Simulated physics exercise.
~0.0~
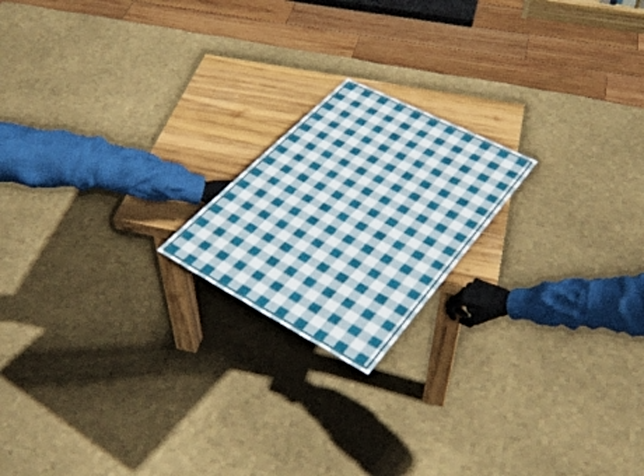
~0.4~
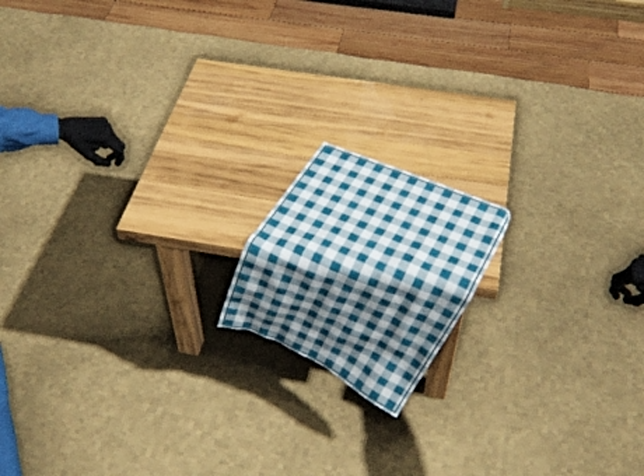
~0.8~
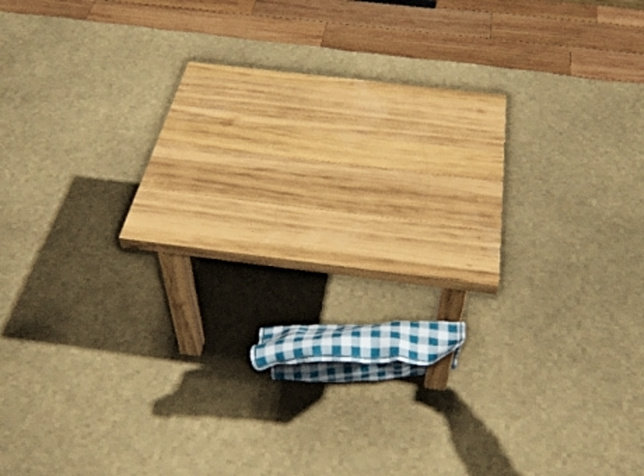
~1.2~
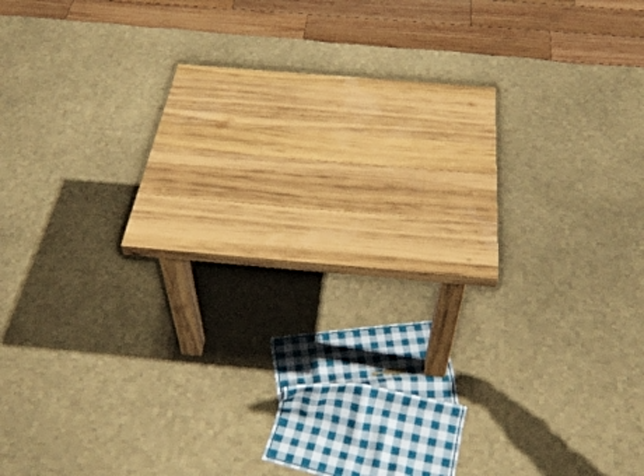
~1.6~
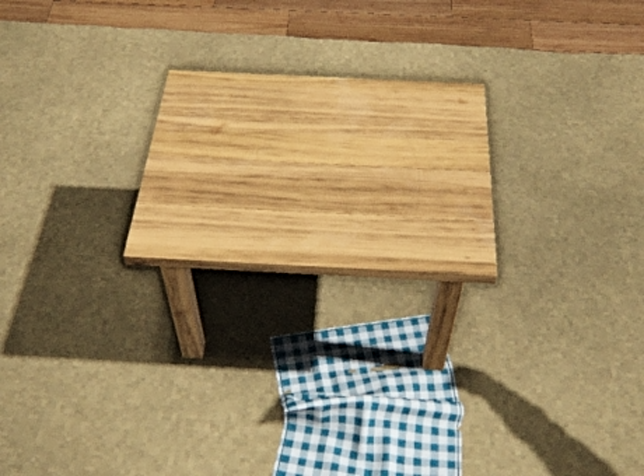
A blue checked cloth, released by two gloved hands, slides off a wooden table onto the floor.
